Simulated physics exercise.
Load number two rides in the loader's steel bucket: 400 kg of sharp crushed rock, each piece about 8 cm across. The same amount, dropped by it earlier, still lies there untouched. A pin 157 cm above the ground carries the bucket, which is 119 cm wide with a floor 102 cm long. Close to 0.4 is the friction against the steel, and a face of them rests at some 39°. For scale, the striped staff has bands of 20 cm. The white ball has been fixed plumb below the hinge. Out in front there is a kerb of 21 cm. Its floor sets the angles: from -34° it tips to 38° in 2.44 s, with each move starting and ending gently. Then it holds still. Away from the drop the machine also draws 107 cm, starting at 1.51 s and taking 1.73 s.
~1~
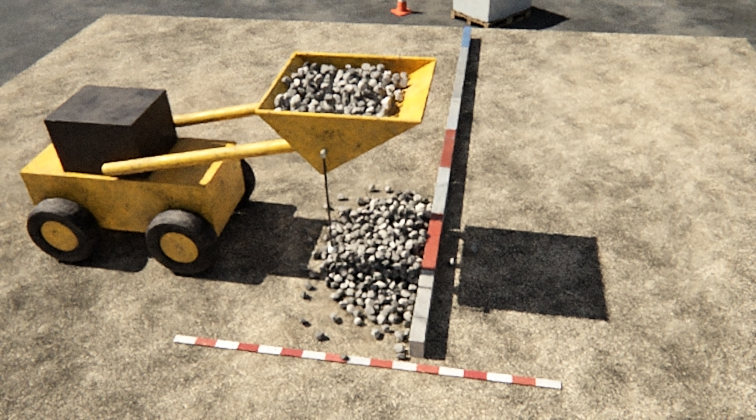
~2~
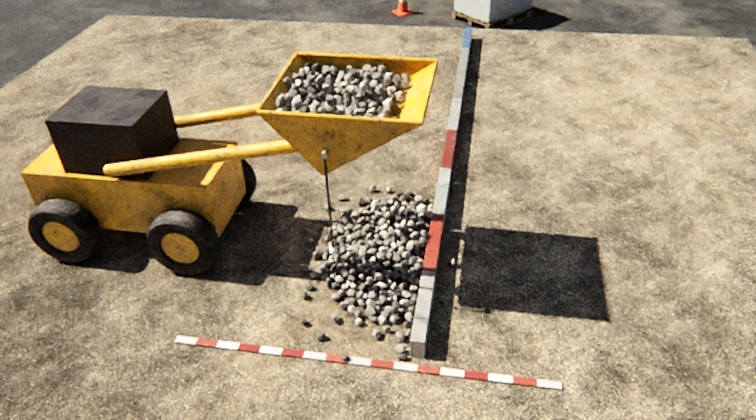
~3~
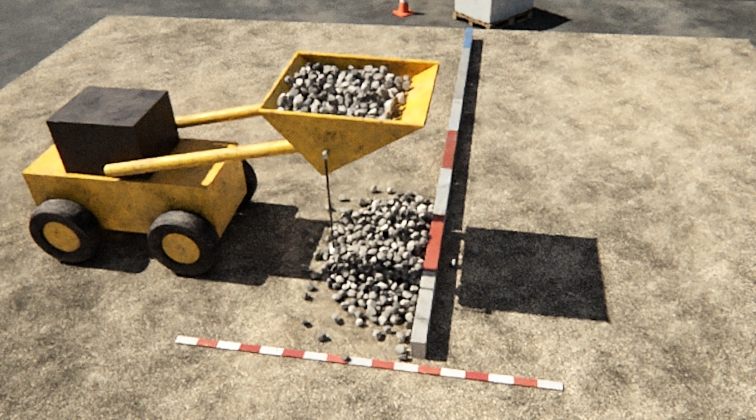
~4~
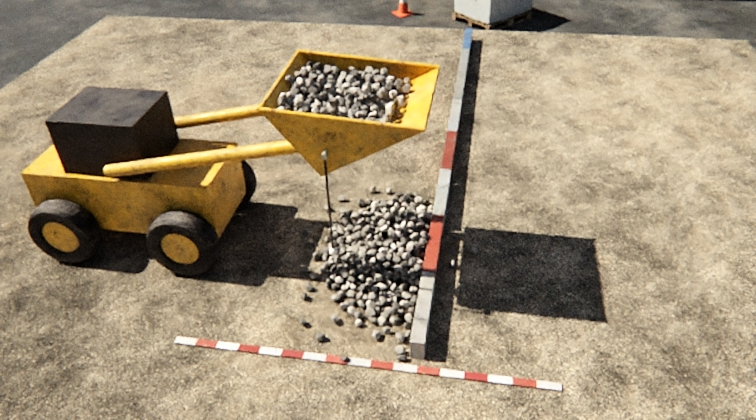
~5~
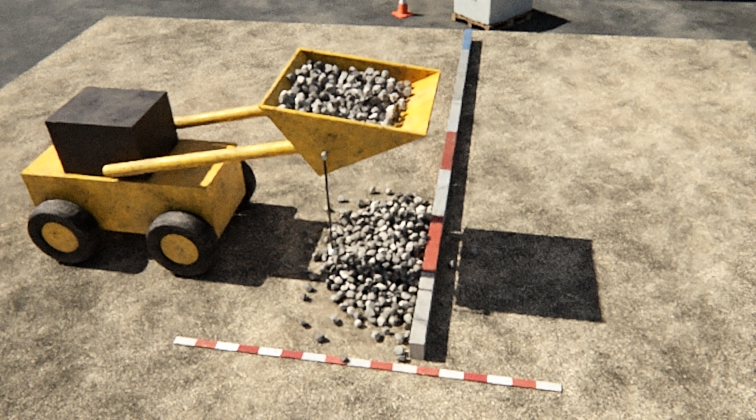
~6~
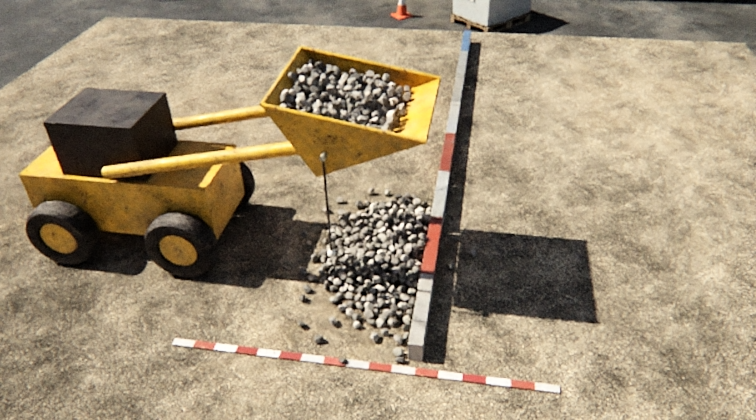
Yellow loader slowly tilting its raised bucket of grey stones slightly downward above an unmoving stone pile beside a low kerb.
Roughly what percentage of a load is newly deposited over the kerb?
Around 8 per cent of a load is newly deposited there.
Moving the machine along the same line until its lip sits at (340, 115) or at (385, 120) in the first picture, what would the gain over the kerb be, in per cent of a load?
The first would add some 0 per cent and the second some 0 per cent.
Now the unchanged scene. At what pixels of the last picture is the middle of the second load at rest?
I'd point to about (388, 239).
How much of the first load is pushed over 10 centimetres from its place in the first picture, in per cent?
Near 5 per cent, I reckon.
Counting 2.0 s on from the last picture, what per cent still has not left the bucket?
Held: Around 10 % of the load.
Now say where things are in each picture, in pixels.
In the first frame, lip at (421, 122), floor tilted -34°, highest stones at (347, 79). The earlier load is highest near (382, 238), 26 cm above ground level, 100 % on this side of the kerb.
In the second frame, the bucket is at -34°, its lip at (422, 123); the top of the load is at (344, 78).
In the third frame, the bucket is at -32°, its lip at (424, 126); the top of the load is at (333, 79).
In the fourth frame, lip at (425, 130), floor tilted -30°, highest stones at (306, 77).
In the fifth frame, lip at (426, 135), floor tilted -27°, highest stones at (307, 76).
In the sixth frame, lip at (426, 142), floor tilted -24°, highest stones at (306, 76).
Then, 1.2 s after the last picture the floor is at 27°; in per cent of one load, 97 in the bucket, 102 on this side of the kerb; the foremost stones are at (432, 254).
Then, 2.0 s after the last picture the floor is at 38°; in per cent of one load, 10 in the bucket, 186 on this side of the kerb, 4 over the kerb; the foremost stones are at (476, 261).
Then, 3.1 s after the last picture the floor is at 38°; in per cent of one load, 0 in the bucket, 192 on this side of the kerb, 8 over the kerb; the foremost stones are at (498, 252).
Then, 5.9 s after the last picture the floor is at 38°; in per cent of one load, 0 in the bucket, 192 on this side of the kerb, 8 over the kerb; the foremost stones are at (498, 252). Net gain over the kerb, 8.
